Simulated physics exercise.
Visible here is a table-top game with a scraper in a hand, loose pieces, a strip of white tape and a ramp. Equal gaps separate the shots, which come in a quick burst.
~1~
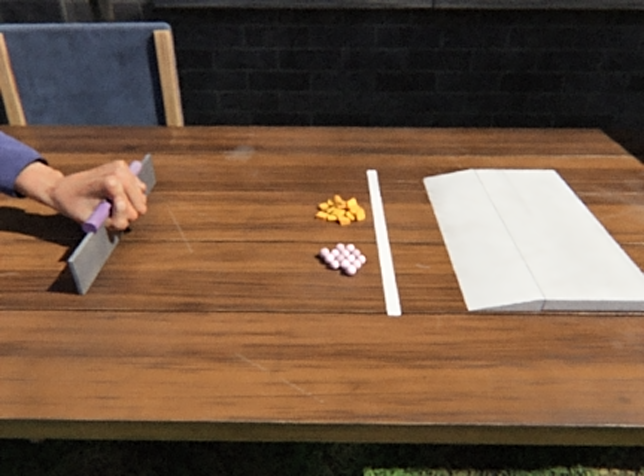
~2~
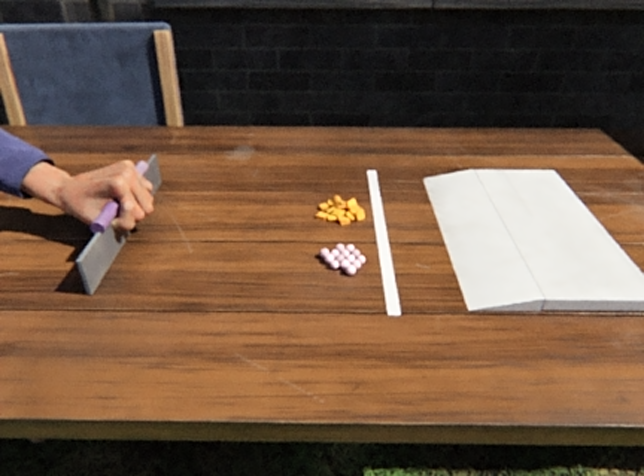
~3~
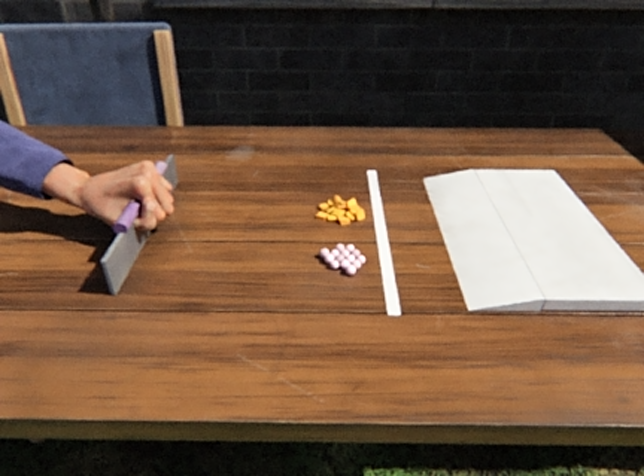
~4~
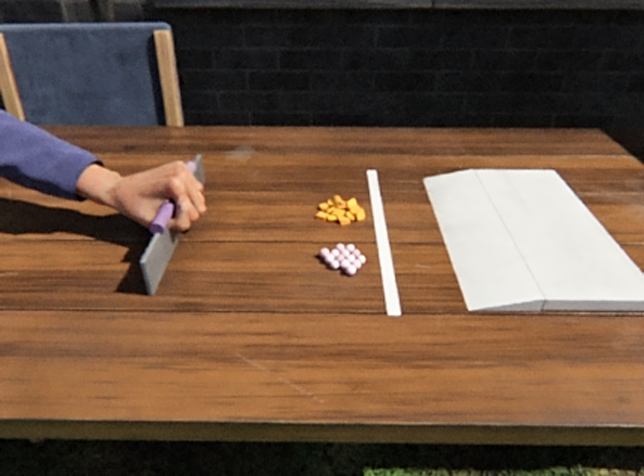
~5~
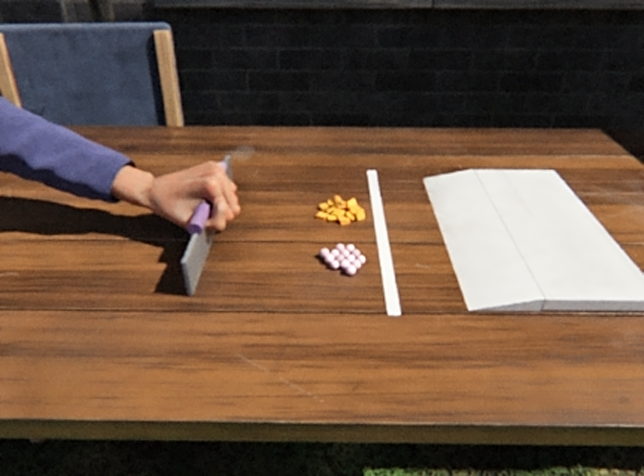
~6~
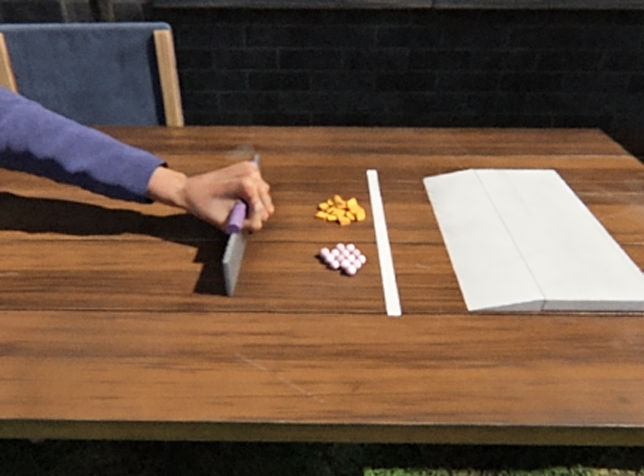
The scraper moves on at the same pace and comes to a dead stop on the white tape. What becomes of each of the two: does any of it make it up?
Nearer lot: Some of it makes it; farther lot: None of it makes it.
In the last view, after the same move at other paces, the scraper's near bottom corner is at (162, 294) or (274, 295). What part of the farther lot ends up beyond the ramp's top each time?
The first try gives 0 percent, the second 0 percent.
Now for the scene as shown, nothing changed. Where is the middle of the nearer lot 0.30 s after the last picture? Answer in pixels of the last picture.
Somewhere close to (432, 256).
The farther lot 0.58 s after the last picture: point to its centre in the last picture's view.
I'd point at about (431, 214).
Then, 0.14 s after the last picture, scraper still moving, near (326, 200); nearer lot all short of the ramp; farther lot all short of the ramp.
Then, 0.30 s after the last picture, scraper stopped at the white tape; nearer lot a small part on the ramp, most short of the ramp; farther lot all short of the ramp.
Then, 0.58 s after the last picture, scraper stopped at the white tape; nearer lot most past the top, a small part on the ramp; farther lot about a quarter on the ramp, most short of the ramp.
By the end, scraper stopped at the white tape; nearer lot nearly all past the top, a small part short of the ramp; farther lot none past the top, about a quarter on the ramp, most short of the ramp.
